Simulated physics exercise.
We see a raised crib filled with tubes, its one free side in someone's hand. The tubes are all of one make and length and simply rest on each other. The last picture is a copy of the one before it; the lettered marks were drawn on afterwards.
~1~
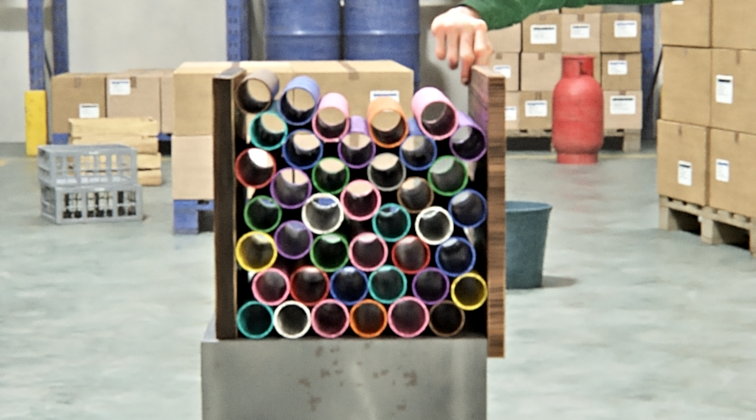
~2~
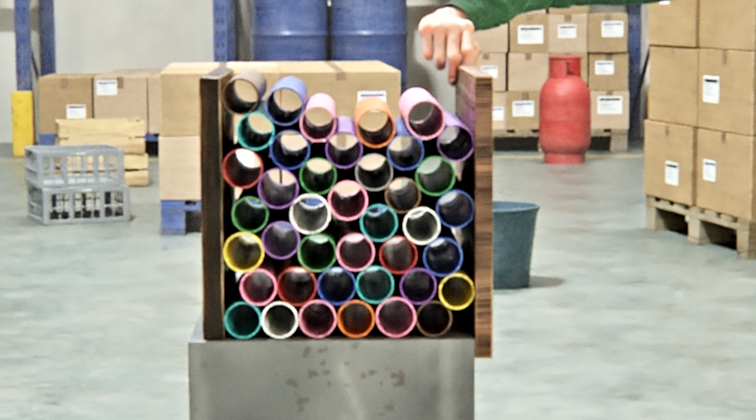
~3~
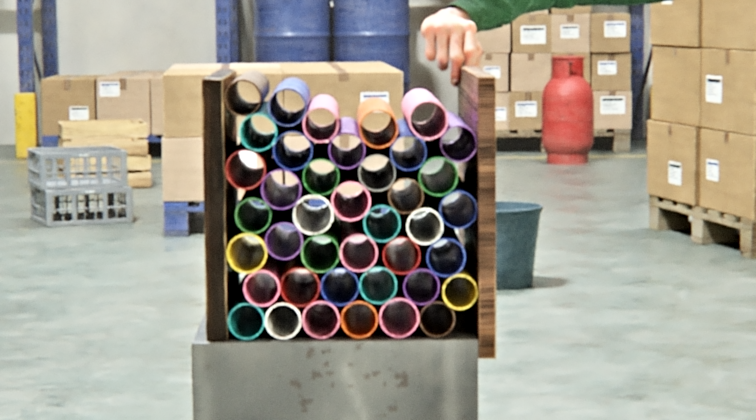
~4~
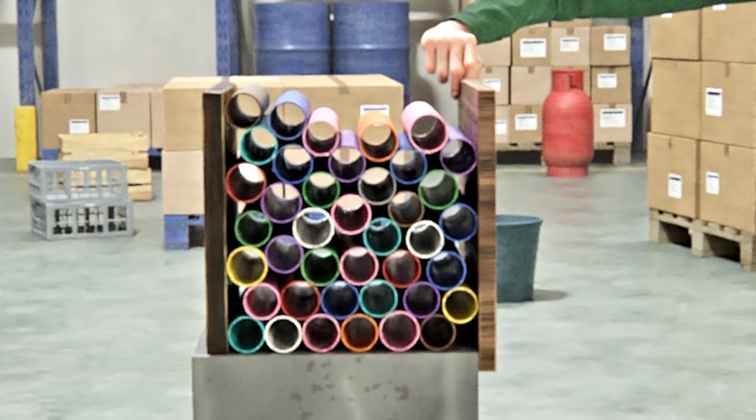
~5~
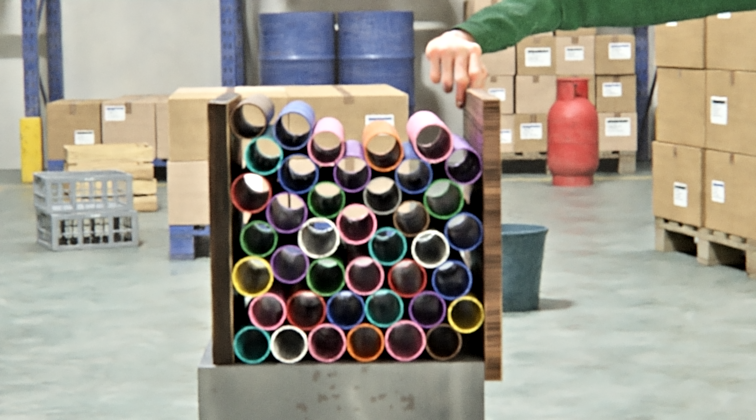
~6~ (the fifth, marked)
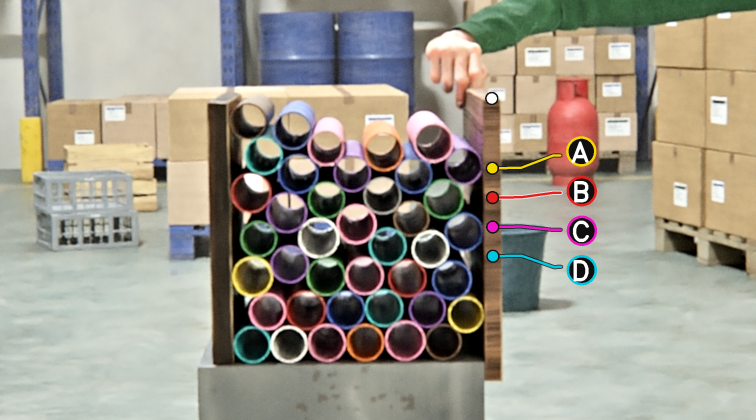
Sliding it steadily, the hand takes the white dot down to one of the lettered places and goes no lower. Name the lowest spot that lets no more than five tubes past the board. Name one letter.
Stop at D.
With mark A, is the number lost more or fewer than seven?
It loses fewer than seven.
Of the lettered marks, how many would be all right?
The number is four.
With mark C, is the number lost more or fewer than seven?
It loses fewer than seven.
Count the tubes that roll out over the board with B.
The count is none.
On the marked copy, A at (492, 168); B at (492, 198); C at (493, 227); D at (493, 256); the white dot at (492, 98).
Following D. Soon after the start, top of the board (483, 174).
Later, top of the board (484, 254).
In the end, top of the board (484, 256), four out over the board.
As for the rest, A none out over the board; B none out over the board; C two out over the board.
